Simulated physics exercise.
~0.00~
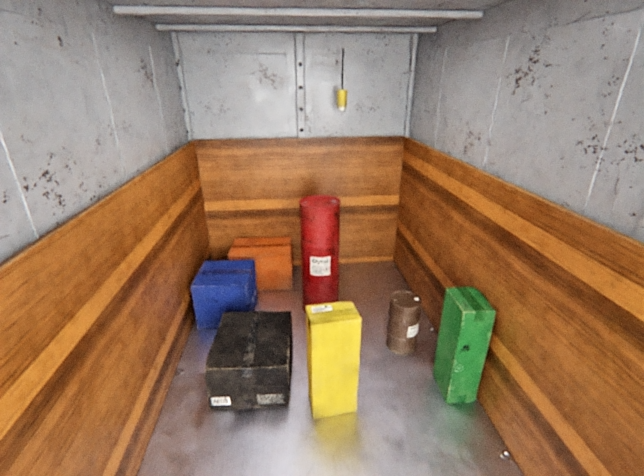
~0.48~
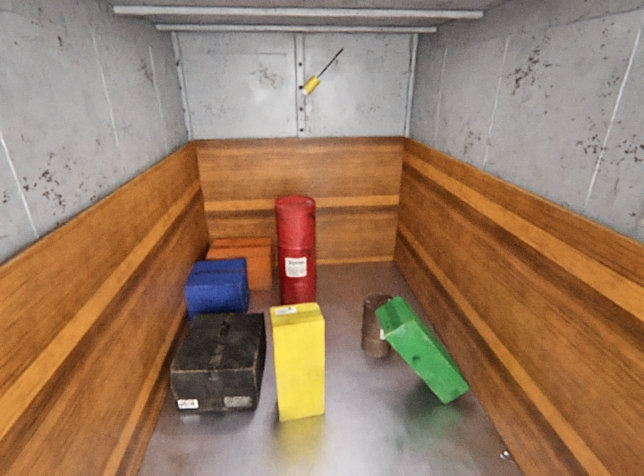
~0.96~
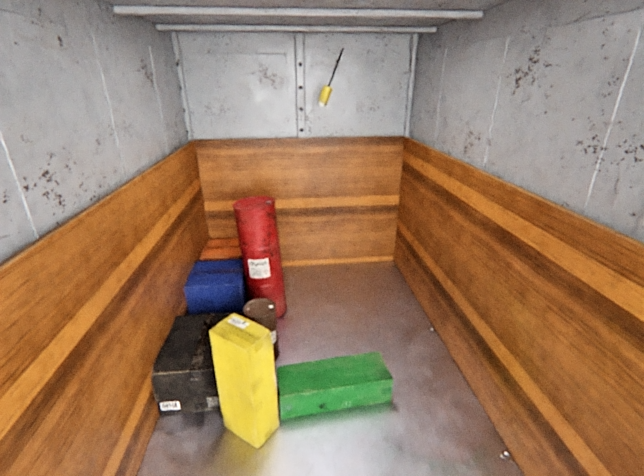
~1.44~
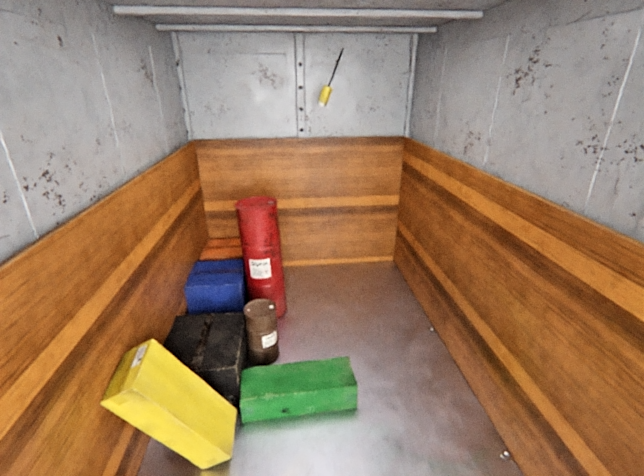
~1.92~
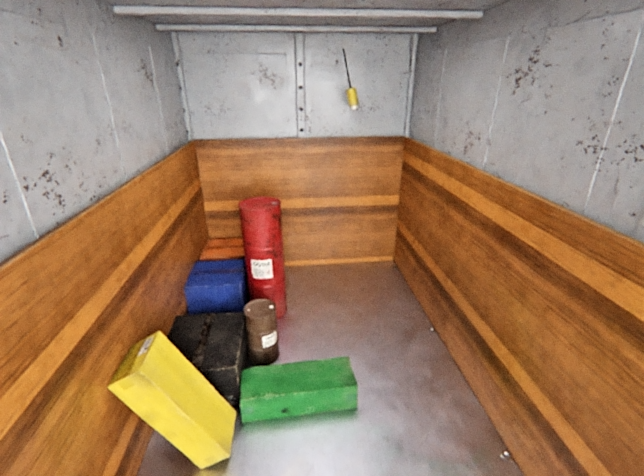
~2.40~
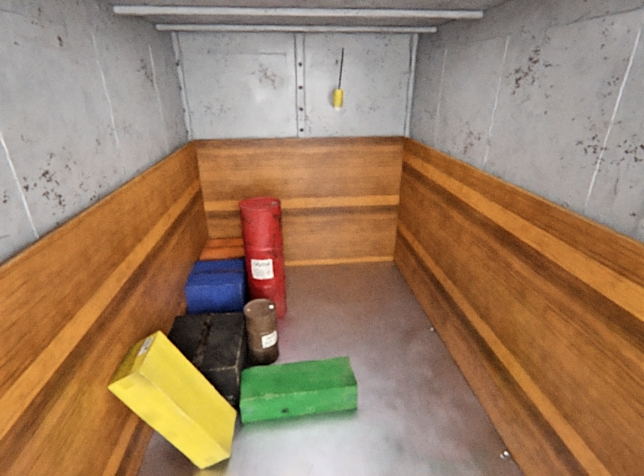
To begin with, boxes in several colours, a tall red drum and a small brown canister stand in the back of a van, with a yellow object hanging by the far wall. The hanging object swings as the load slides left and the green box tips over. The green box ends up on its side, while the canister slides in beside the black box and the red drum shifts left. Next the yellow box tilts towards the left wall. Finally, it rests leaning there, the drum and canister stay upright, and the load lies still.
